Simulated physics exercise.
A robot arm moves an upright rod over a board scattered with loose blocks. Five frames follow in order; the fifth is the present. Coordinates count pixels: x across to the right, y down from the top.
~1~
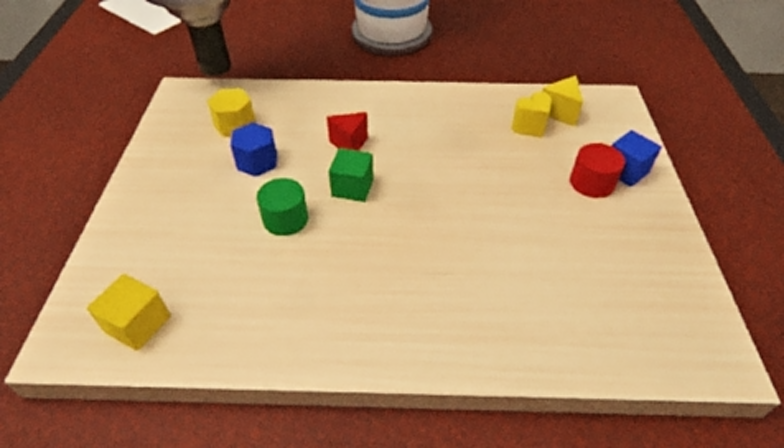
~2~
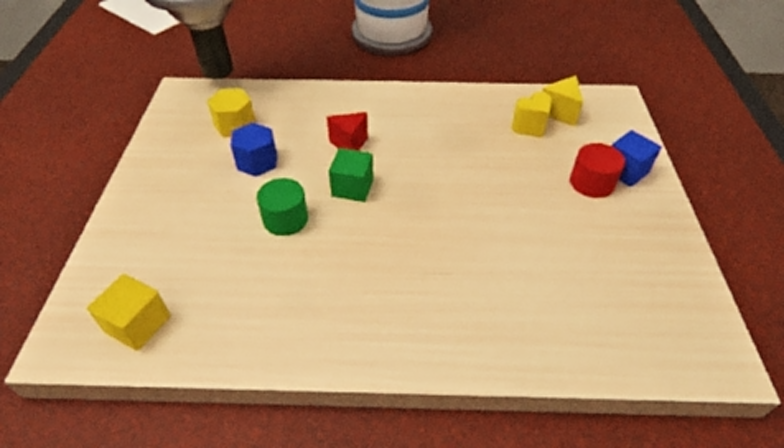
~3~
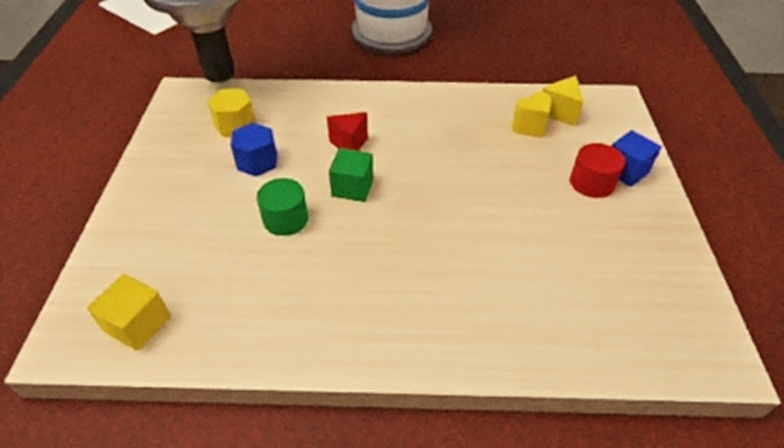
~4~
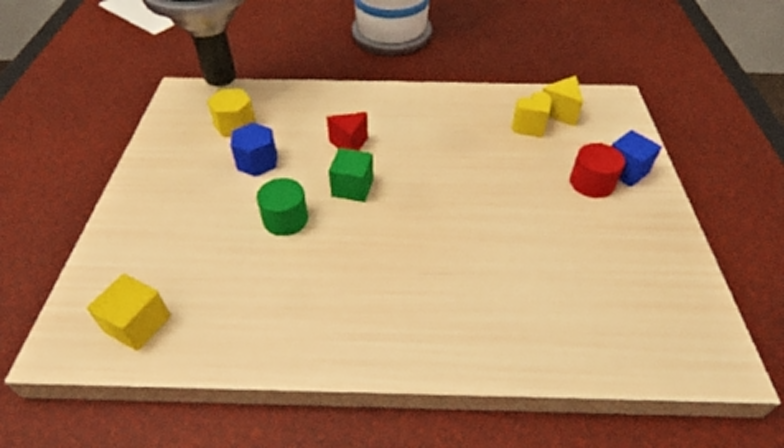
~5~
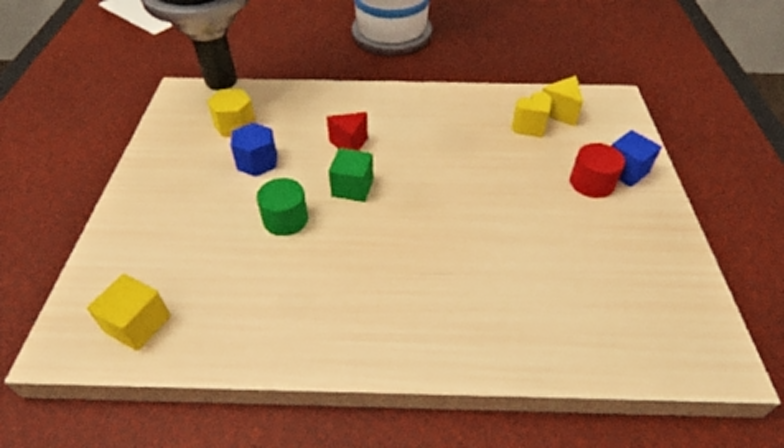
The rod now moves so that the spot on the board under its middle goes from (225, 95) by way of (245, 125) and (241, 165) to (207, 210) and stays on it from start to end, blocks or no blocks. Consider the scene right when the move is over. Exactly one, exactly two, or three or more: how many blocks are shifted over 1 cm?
Answer: Three or more.
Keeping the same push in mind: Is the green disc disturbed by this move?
That one moves away.
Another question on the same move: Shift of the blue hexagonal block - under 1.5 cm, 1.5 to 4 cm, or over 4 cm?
Travels over 4 cm.
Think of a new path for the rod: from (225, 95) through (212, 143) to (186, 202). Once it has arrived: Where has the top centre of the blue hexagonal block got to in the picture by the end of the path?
The middle of its top is at (266, 144).
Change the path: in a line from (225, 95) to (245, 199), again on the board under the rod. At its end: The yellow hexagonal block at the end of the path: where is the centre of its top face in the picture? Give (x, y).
It will end up at (278, 183).
On the path given first. One third of the way, rod (242, 113); yellow hexagonal block (236, 123); blue hexagonal block (255, 145), turned 15° anticlockwise.
Two thirds of the way, rod (237, 153); yellow hexagonal block (223, 167); blue hexagonal block (265, 174), turned 90° anticlockwise; green disc (291, 200).
At the end, rod (203, 197); yellow hexagonal block (194, 217), turned 15° anticlockwise; blue hexagonal block (265, 177), turned 105° anticlockwise; green disc (294, 201).
